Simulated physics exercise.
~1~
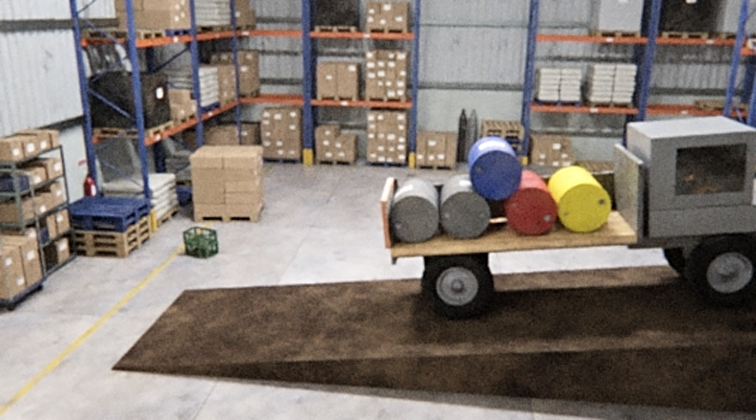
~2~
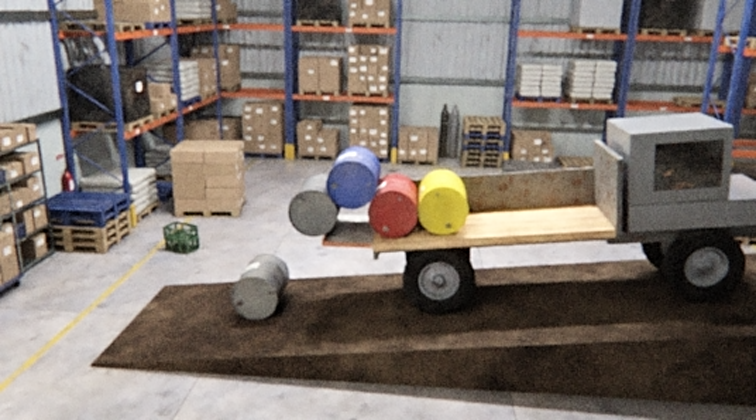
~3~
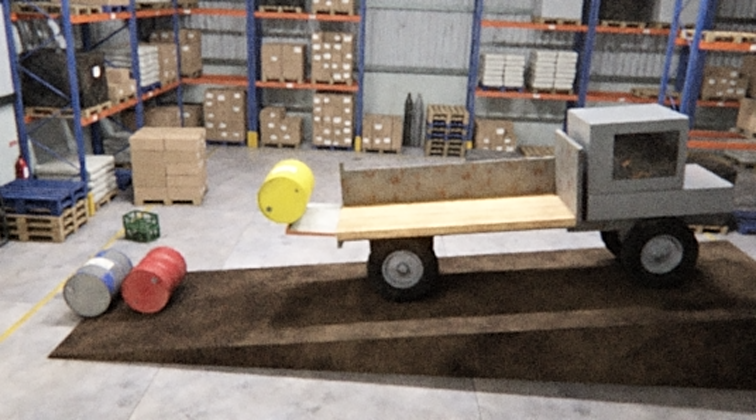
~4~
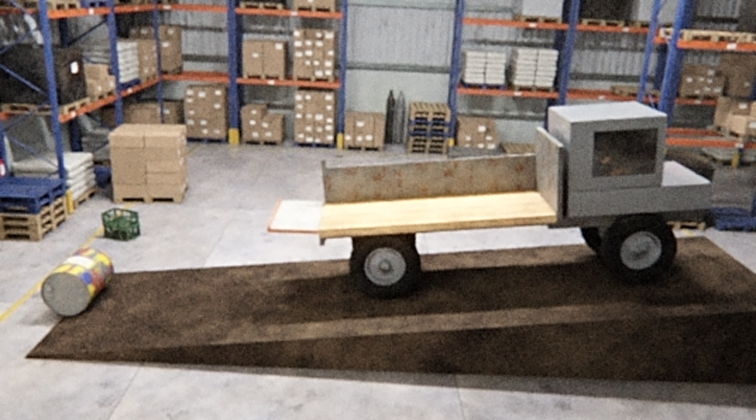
Five drums, two grey, one blue, one red and one yellow, rolled left off the bed of a grey truck on a dirt ramp once its tailgate dropped, the yellow one leaving last, and the bed ended up empty.
